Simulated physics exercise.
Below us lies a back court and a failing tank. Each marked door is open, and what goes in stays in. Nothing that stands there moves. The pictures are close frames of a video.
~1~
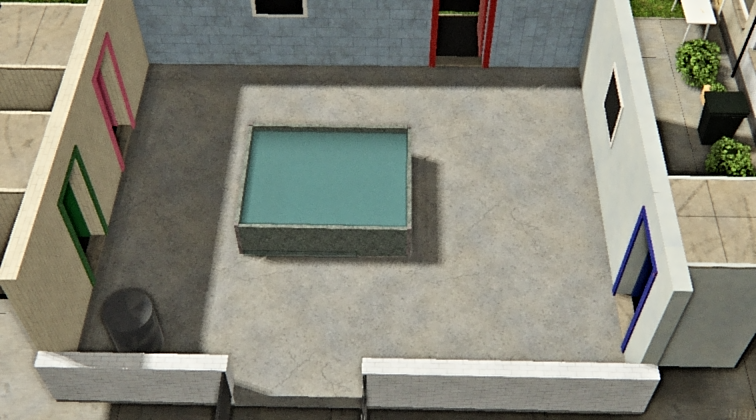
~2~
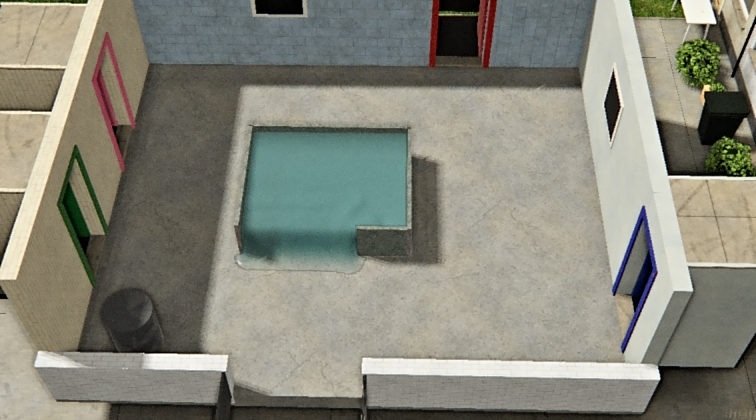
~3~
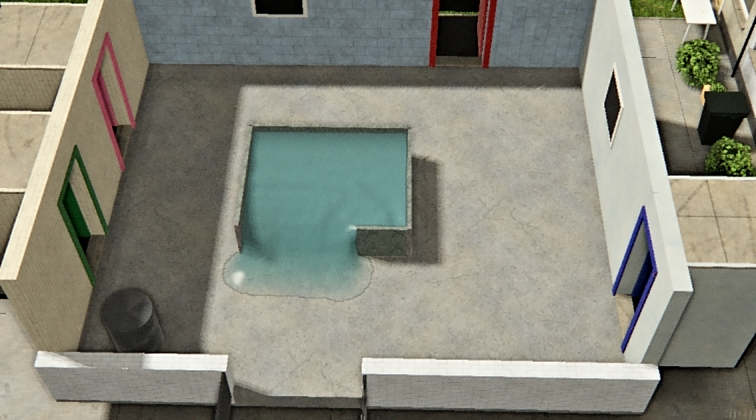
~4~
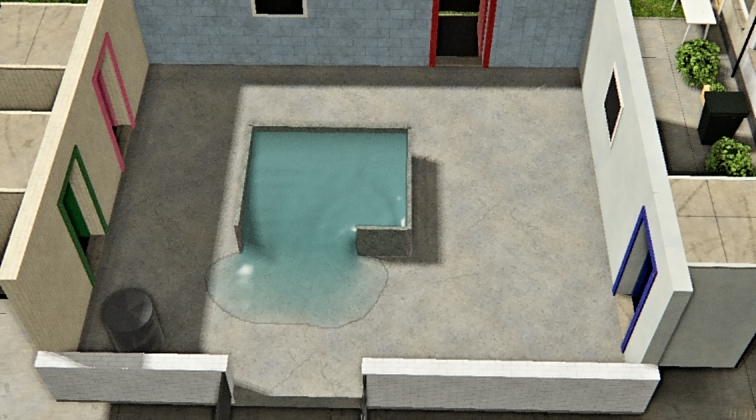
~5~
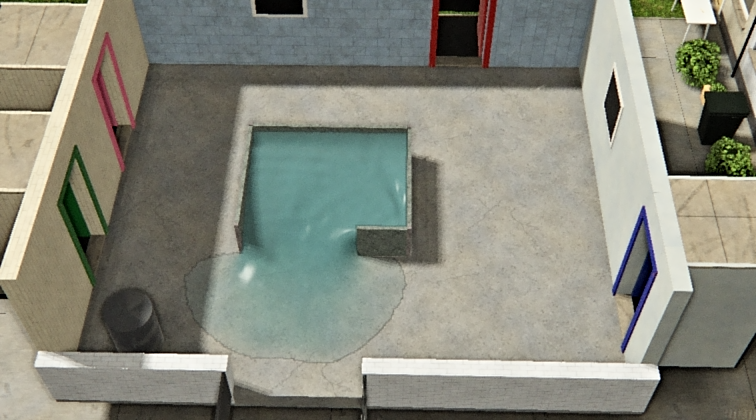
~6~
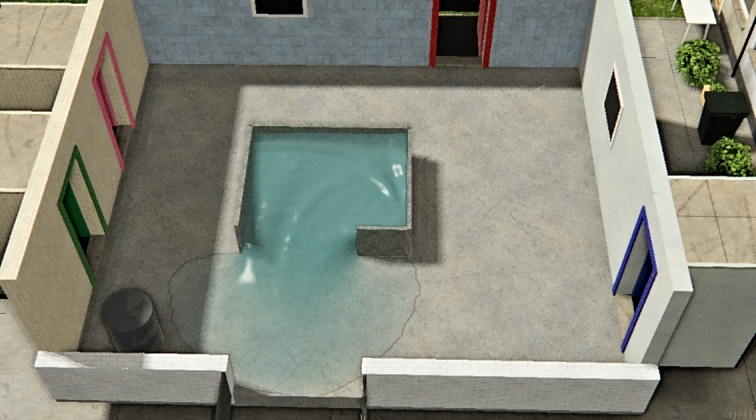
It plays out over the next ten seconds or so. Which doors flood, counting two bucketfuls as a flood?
The green door lets in a lot; the red door admits no more than that; the pink door admits no more than that; the blue door admits no more than that.
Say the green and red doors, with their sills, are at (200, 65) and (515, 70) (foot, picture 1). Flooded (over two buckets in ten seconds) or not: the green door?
In short: Green passes that mark.
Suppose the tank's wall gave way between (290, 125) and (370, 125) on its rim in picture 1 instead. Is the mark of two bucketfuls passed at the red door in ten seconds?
One by one: Red goes over.
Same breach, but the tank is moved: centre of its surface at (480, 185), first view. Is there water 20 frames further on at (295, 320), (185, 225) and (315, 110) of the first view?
In that order: Awash, free of water, no water.
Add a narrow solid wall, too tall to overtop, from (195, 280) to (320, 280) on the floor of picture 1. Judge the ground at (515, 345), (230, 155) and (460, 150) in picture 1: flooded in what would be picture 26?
As listed: Awash, clear, free of water.
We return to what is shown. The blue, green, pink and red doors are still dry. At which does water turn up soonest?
The one in green.
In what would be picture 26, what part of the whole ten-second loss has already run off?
Near 55 in a hundred.
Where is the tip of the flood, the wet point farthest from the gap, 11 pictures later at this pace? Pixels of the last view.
Around (558, 385).
A moment on, water covers 20 % of the floor; the green door not reached, the red door not reached, the pink door not reached, the blue door not reached.
Next, water covers 20 % of the floor; the green door not reached, the red door not reached, the pink door not reached, the blue door not reached.
Then, water covers 35 % of the floor; the green door under two buckets in, the red door not reached, the pink door not reached, the blue door not reached.
Later, water covers 50 % of the floor; the green door over two buckets in, the red door not reached, the pink door wet at the sill, nothing in, the blue door wet at the sill, nothing in.
In the end, water covers 70 % of the floor; the green door far over two buckets in, the red door not reached, the pink door wet at the sill, nothing in, the blue door wet at the sill, nothing in.
